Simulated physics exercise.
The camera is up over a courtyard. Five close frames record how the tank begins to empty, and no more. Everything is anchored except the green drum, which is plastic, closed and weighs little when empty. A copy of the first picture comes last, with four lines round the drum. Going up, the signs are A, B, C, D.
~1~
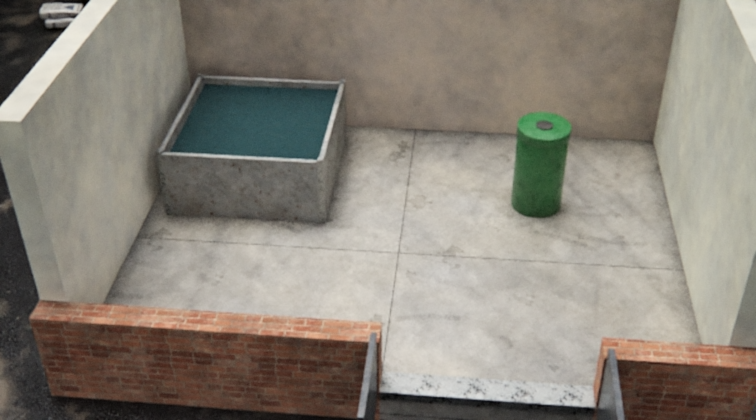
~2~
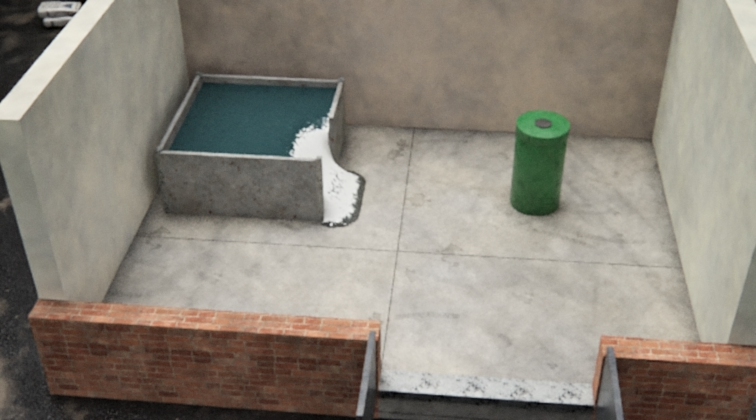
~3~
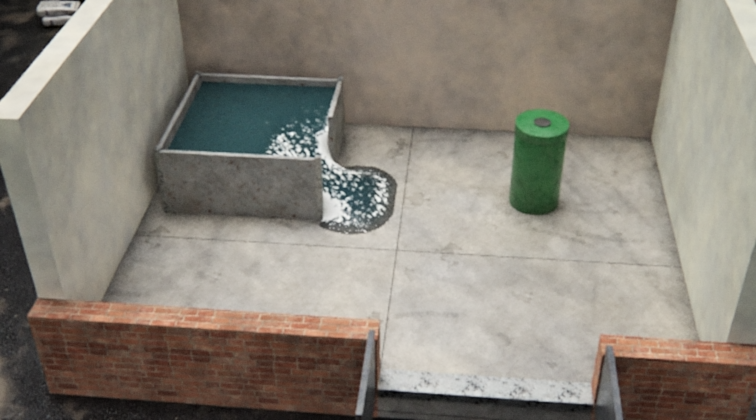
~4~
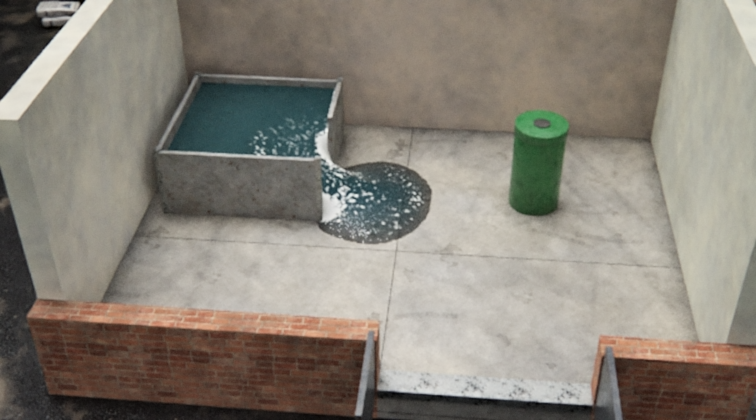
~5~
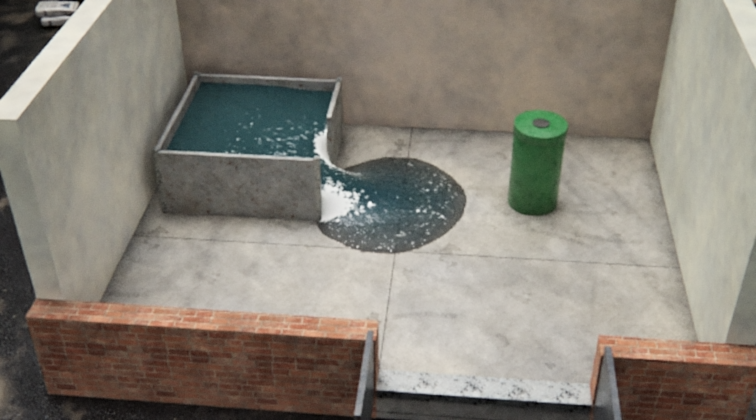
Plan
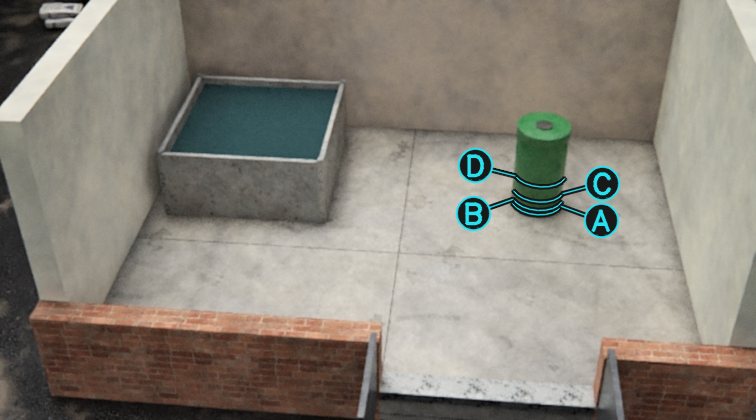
In the video, a full concrete tank stands in a walled courtyard with a green drum to its right; water then pours from the tank's right side and spreads across the floor toward the drum in a widening, foam-flecked pool.
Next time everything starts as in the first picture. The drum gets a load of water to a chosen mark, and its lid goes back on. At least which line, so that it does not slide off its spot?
I would pick mark D.
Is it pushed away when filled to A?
Yes, that goes wrong.
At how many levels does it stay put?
One of the four.
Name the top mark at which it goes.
That is mark C.
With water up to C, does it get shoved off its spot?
Yes, that goes wrong.
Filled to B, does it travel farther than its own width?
Yes, it does.
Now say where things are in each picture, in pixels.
Lid of the green drum at (544, 125); tank full, its middle at (257, 122); open gate at (490, 334).
Water covers 2 % of the ground and is seen nearest the drum at (351, 193).
Water covers 4 % of the ground and is seen nearest the drum at (387, 196).
Water covers 7 % of the ground and is seen nearest the drum at (422, 199).
Lid of the green drum at (541, 123); water covers 10 % of the ground and is seen nearest the drum at (458, 201).
On the marked copy, A at (537, 214); B at (537, 210); C at (538, 202); D at (540, 186); from the bottom up A, B, C, D.
With A, it is pushed about twice its own width away.
With B, it is pushed about 3 times its own width away.
With C, it is pushed about half its own width away.
With D, it does not move.
